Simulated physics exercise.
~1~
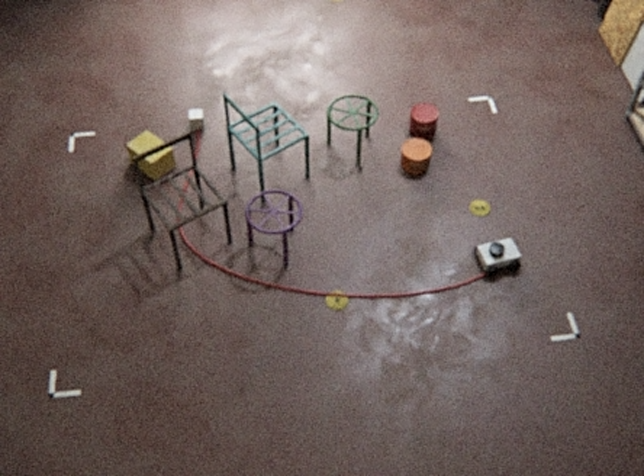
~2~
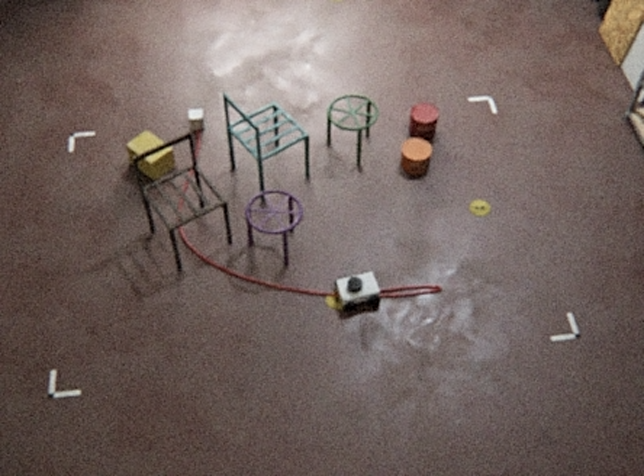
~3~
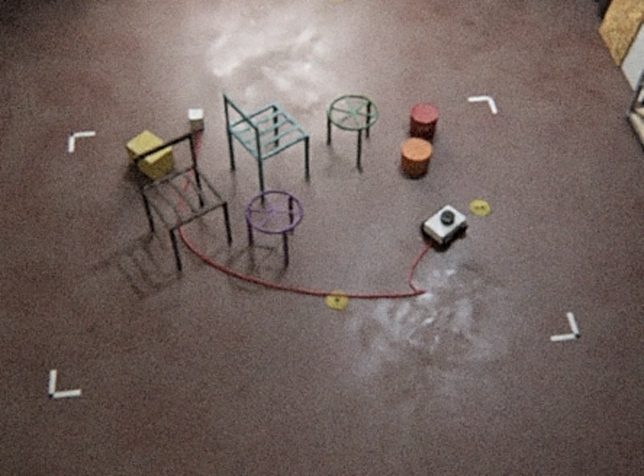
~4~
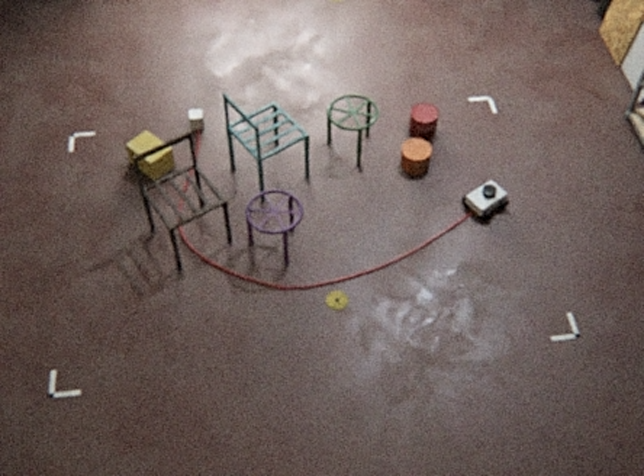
On a workshop floor scattered with chairs, stools, buckets and a crate, a small white cart trailing a red lead moved left to one yellow mark, then went back up and right to the other, stopping there with the furniture and buckets unmoved.
